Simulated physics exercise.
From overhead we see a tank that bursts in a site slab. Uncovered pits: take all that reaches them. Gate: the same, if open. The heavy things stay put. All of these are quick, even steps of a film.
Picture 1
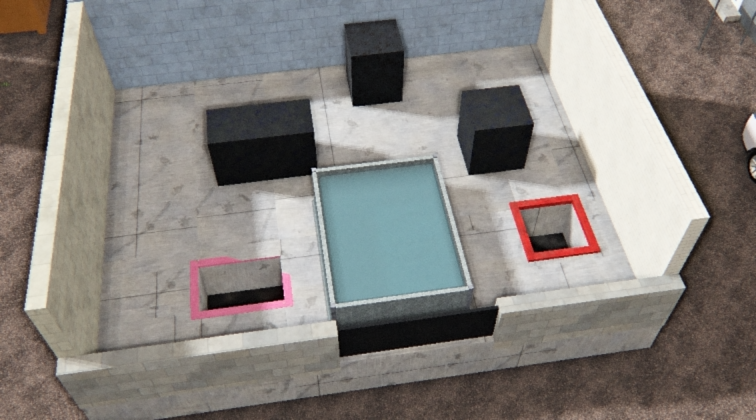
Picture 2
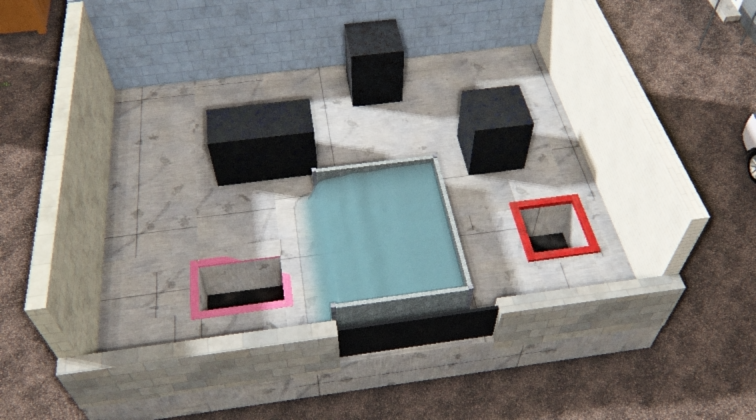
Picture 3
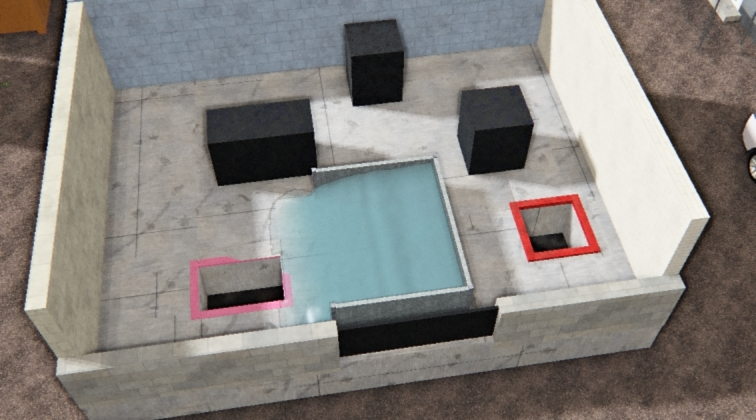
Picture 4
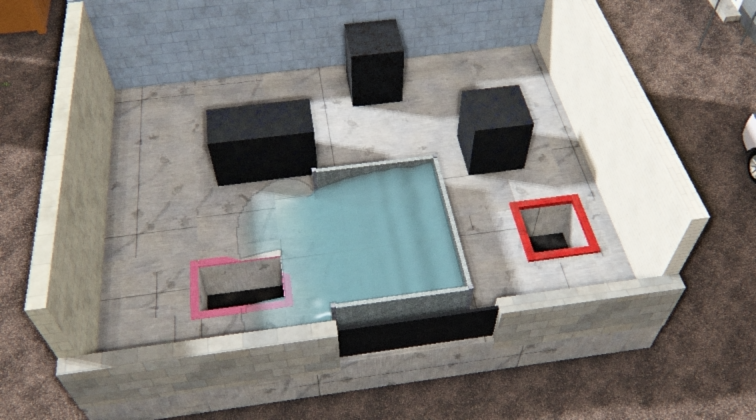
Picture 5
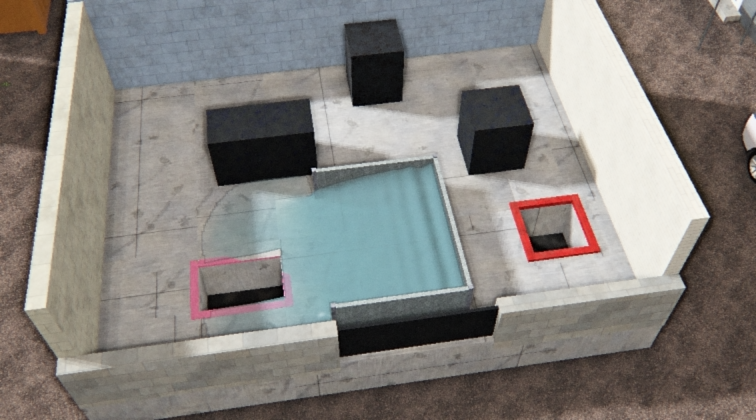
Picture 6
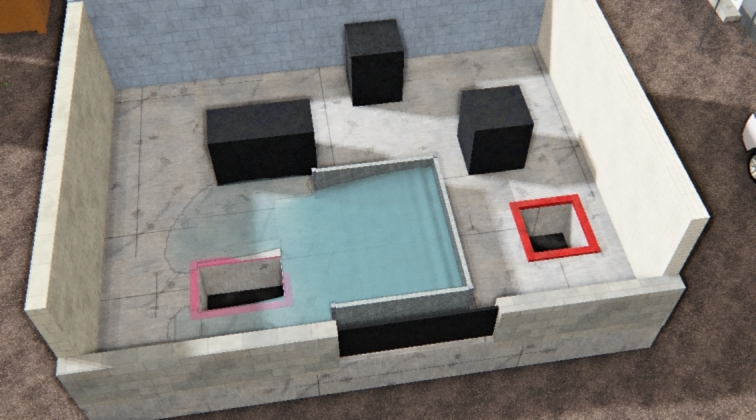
On a walled concrete slab, a tank's left side gives way and pale blue water spreads leftward around a pink-edged pit.
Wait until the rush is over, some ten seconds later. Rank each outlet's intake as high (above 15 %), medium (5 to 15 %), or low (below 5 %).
Intake: The gate is low; the pink pit is high; the red pit is low.
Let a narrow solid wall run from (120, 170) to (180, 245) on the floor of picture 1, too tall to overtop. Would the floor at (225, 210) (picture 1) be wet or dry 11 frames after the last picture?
Submerged.
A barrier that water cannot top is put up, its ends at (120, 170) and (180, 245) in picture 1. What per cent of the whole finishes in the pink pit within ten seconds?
Share, pink pit - 65 in a hundred.
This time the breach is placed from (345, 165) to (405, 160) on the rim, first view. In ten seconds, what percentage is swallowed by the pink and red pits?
Result - pink: 4 %; red: 6 %.
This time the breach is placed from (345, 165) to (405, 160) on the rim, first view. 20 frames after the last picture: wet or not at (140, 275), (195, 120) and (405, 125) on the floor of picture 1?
Taking them in order, I'd say not reached, swamped and swamped.
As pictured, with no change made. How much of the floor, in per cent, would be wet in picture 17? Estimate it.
It comes to 30 per cent.
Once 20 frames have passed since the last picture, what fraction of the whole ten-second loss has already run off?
Near 65 in a hundred, I reckon.
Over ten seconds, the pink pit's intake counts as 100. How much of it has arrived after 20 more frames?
It should be near 65 percent of the ten-second total.
A moment on, water covers 25 % of the floor; the gate 0 %, the pink pit 17 %, the red pit 0 %.
Next, water covers 30 % of the floor; the gate 0 %, the pink pit 28 %, the red pit 0 %.
Then, water covers 40 % of the floor; the gate 0 %, the pink pit 40 %, the red pit 0 %.
Later, water covers 50 % of the floor; the gate 0 %, the pink pit 52 %, the red pit 0 %.
In the end, water covers 65 % of the floor; the gate 0 %, the pink pit 60 %, the red pit 0 %.
